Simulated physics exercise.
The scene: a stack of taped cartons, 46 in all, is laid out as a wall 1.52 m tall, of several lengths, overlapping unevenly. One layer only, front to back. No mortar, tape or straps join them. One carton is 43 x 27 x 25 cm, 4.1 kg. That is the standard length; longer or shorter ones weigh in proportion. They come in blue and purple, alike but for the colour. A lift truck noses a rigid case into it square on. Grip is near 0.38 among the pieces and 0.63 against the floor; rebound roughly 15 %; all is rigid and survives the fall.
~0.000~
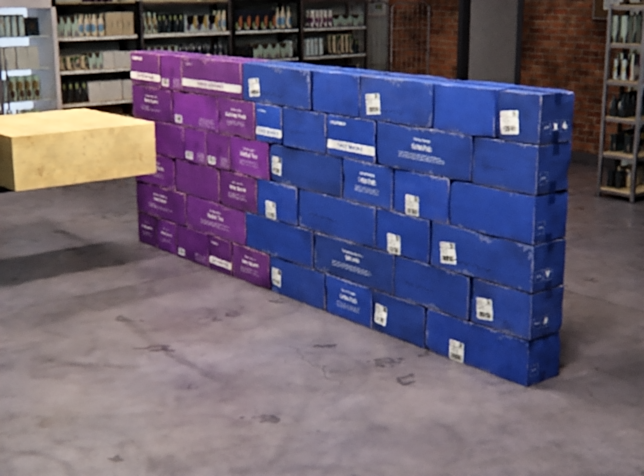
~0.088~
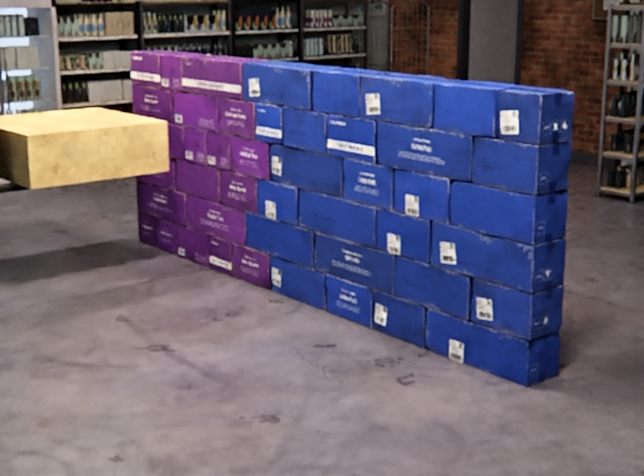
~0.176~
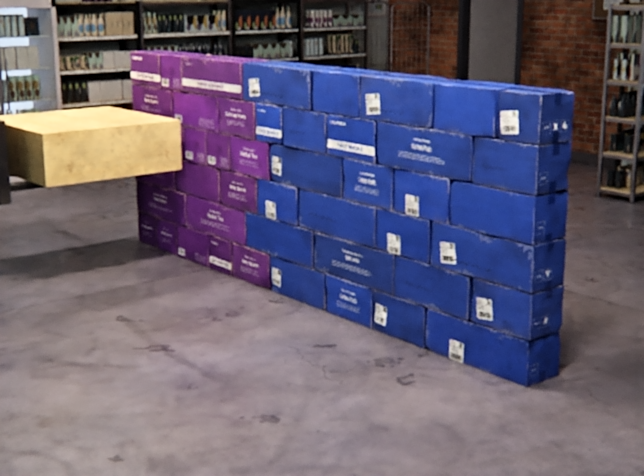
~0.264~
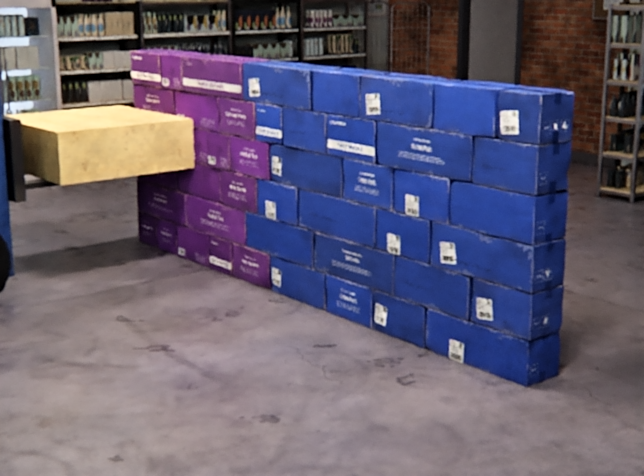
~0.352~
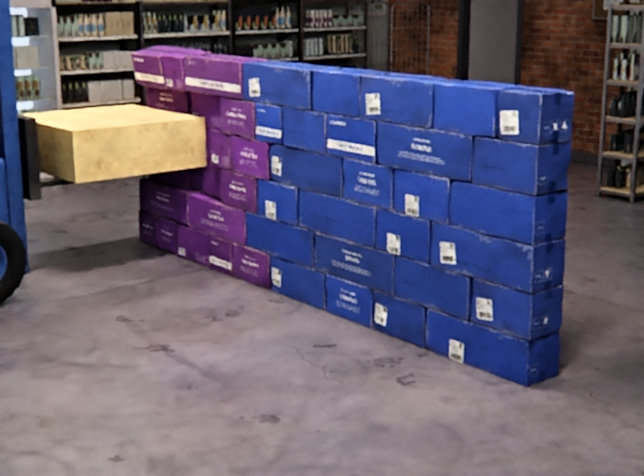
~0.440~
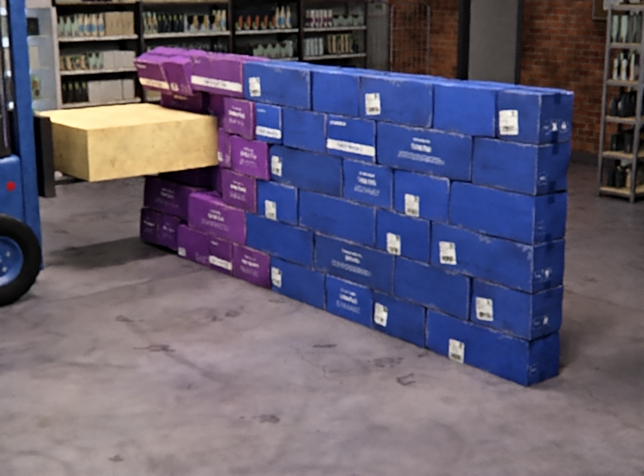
In a warehouse-like room with a concrete floor, stocked shelves and a brick wall behind, a still camera looks slightly down at a wall of cartons. Purple cartons form its left end and blue ones the rest, with a pale yellow block at the far left. A blue lift truck rolls in from the left, pushing the block into the purple cartons, which shift and lean while the blue ones stay put.
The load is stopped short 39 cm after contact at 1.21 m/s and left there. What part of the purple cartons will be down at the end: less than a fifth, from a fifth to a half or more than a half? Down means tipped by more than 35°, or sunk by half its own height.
The part is over a half.
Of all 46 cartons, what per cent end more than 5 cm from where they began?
30 per cent.
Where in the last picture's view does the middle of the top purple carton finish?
Near (244, 190).
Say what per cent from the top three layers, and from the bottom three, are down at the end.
Top 40, bottom 20 per cent.
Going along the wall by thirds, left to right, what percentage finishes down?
In per cent: Left 80, middle 10, right 0.
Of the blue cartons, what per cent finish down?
By colour: Blue 0 per cent.
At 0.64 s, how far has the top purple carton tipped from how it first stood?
About 20°.
After 0.64 s, 2 of the 20 purple cartons down (2 of 46 in all colours); top purple carton leaning 18°, 15 cm lower.
After 0.98 s, 13 of the 20 purple cartons down (13 of 46 in all colours); top purple carton leaning 36°, 20 cm lower.
After 1.68 s, 13 of the 20 purple cartons down (14 of 46 in all colours); top purple carton on its side.
At rest (2.7 s), 13 of the 20 purple cartons down (14 of 46 in all colours); top purple carton on its side; top blue carton unmoved. That is 65 per cent. As the last picture would show them, middles, top purple carton near (244, 190), top blue carton near (353, 92).
